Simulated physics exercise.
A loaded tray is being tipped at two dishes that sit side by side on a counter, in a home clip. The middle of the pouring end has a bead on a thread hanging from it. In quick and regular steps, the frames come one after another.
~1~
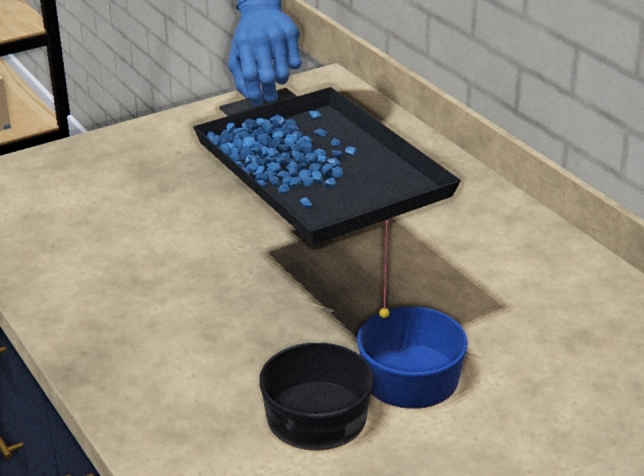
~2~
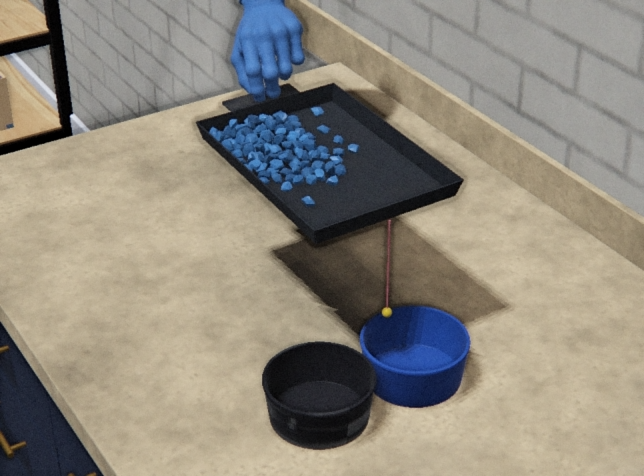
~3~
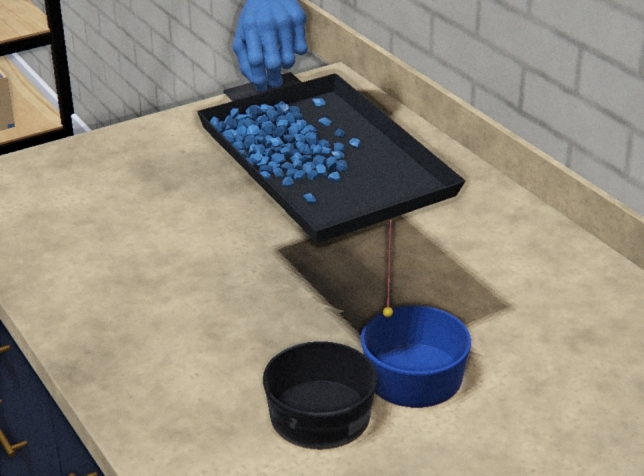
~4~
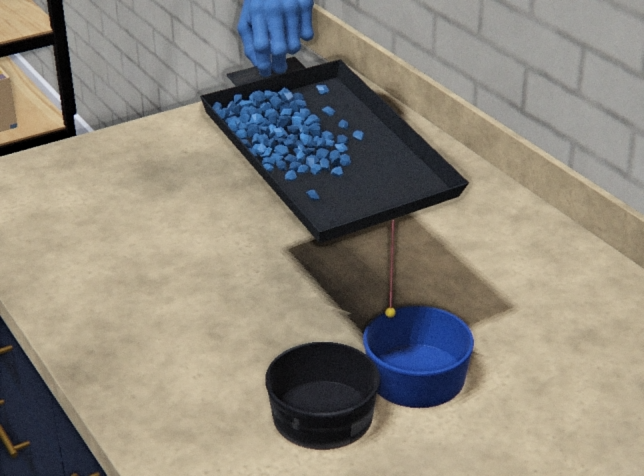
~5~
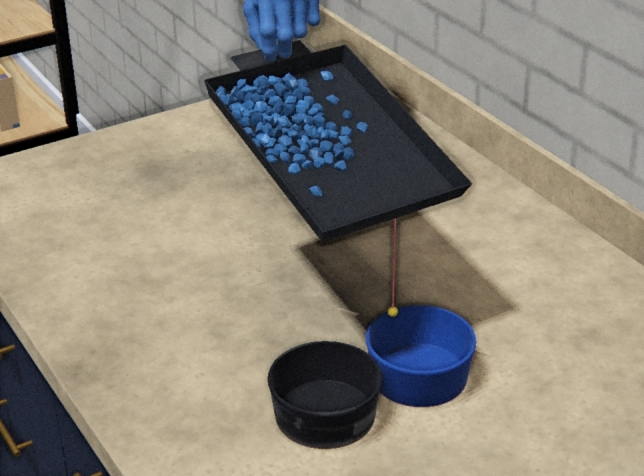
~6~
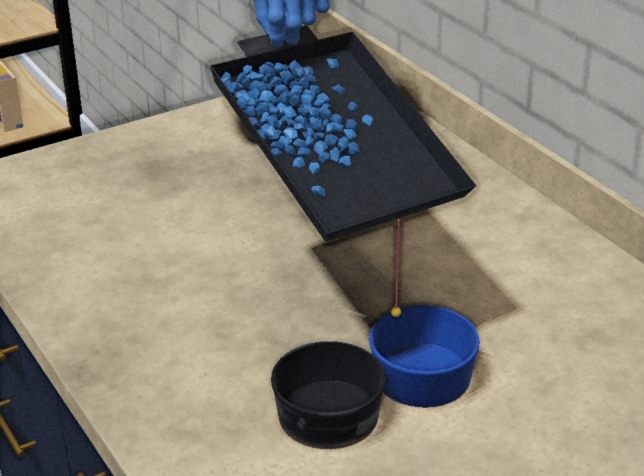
A blue-gloved hand gradually raises the back of a dark tray holding blue stones.
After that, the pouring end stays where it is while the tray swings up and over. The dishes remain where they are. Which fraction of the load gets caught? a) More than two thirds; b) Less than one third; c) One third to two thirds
Answer: C.
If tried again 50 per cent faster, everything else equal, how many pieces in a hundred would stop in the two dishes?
Result: About 30 per cent.
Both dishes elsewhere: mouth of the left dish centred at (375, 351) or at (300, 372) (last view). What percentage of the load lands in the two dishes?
That makes 60 per cent, followed by 30 per cent.
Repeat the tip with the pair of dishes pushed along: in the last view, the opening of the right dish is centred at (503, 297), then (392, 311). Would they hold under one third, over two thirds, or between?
In the middle band; less than a third.
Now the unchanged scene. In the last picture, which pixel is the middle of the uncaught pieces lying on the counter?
Somewhere about (542, 436), I'd say.
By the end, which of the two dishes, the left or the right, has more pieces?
The right-hand one comes out ahead.
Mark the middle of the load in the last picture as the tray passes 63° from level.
In the last view, the load is centred near (397, 212).
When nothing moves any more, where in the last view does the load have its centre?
At about (443, 386), give or take.
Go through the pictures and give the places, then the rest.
The first frame shows corners of the pouring end near (314, 227) and (453, 179), level; middle of the load near (274, 154), aquarium stones; left dish near (346, 425); right dish near (443, 383); bead on its thread near (384, 313).
The second frame shows corners of the pouring end near (316, 226) and (456, 179), level; middle of the load near (277, 151).
The third frame shows corners of the pouring end near (318, 226) and (458, 179), tipped barely, level across its low end; middle of the load near (278, 143).
The fourth frame shows corners of the pouring end near (322, 227) and (462, 181), tipped a little, level across its low end; middle of the load near (282, 133).
The fifth frame shows corners of the pouring end near (325, 227) and (465, 182), tipped a little, level across its low end; middle of the load near (285, 122).
The sixth frame shows corners of the pouring end near (330, 228) and (469, 183), tipped clearly, level across its low end; middle of the load near (291, 113); left dish near (358, 424); right dish near (455, 382).
Shortly afterwards, tray tipped steeply; the bulk on the tray; near a quarter in the air.
Next, tray tipped past a quarter turn; near a quarter on the tray; a little in the left dish; near a quarter in the right dish; near a third outside both; a little in the air.
Some moments later, tray tipped past a quarter turn; a little in the left dish; near half in the right dish; near half outside both.
In the end, tray tipped past a quarter turn; a little in the left dish; near half in the right dish; near half outside both.
